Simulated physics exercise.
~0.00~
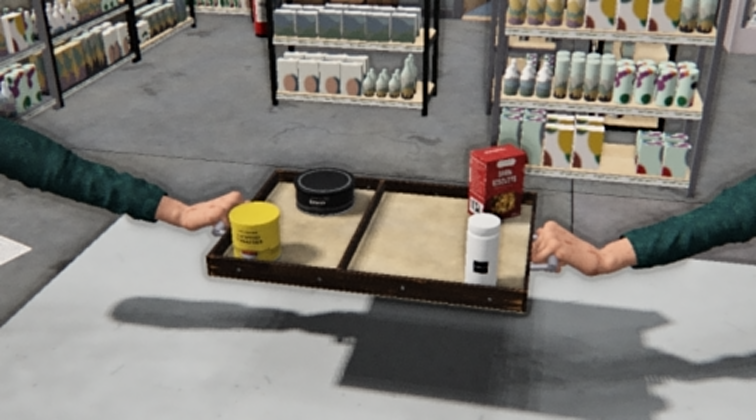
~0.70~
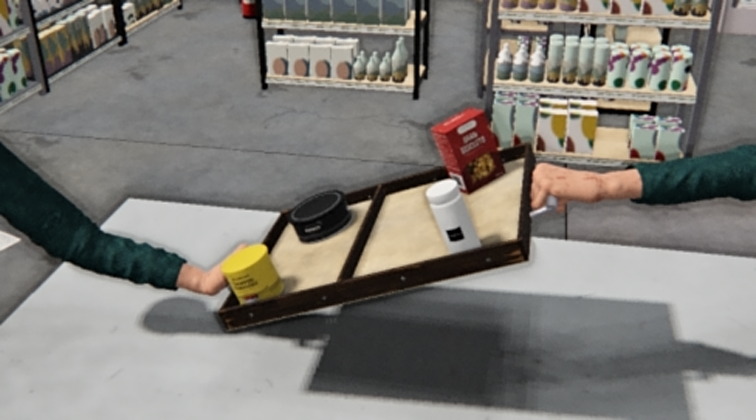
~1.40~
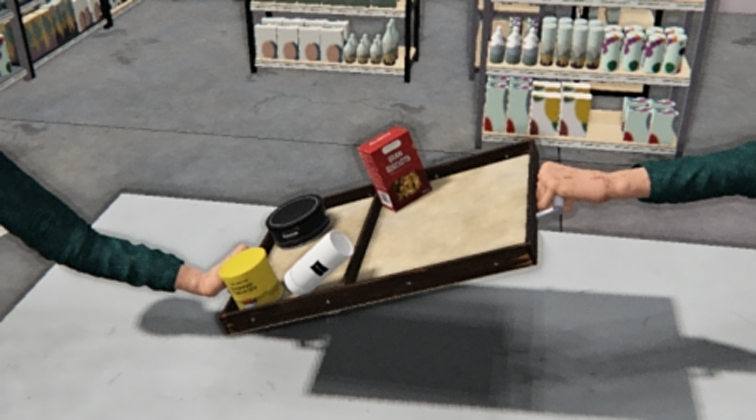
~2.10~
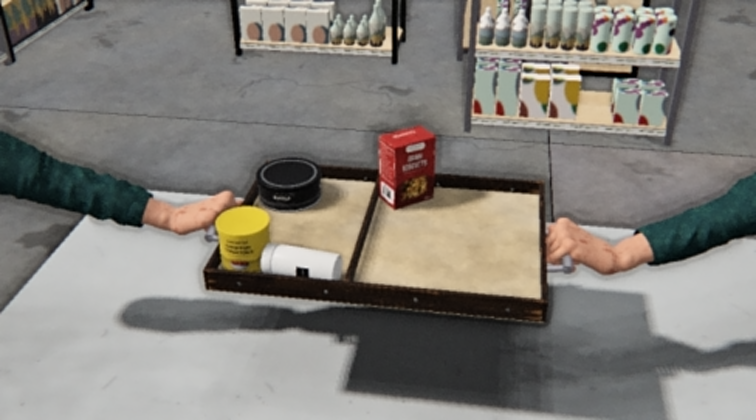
In a shop, two hands tipping a tray left and levelling it, the white shaker toppling, the red packet sliding but ending upright.
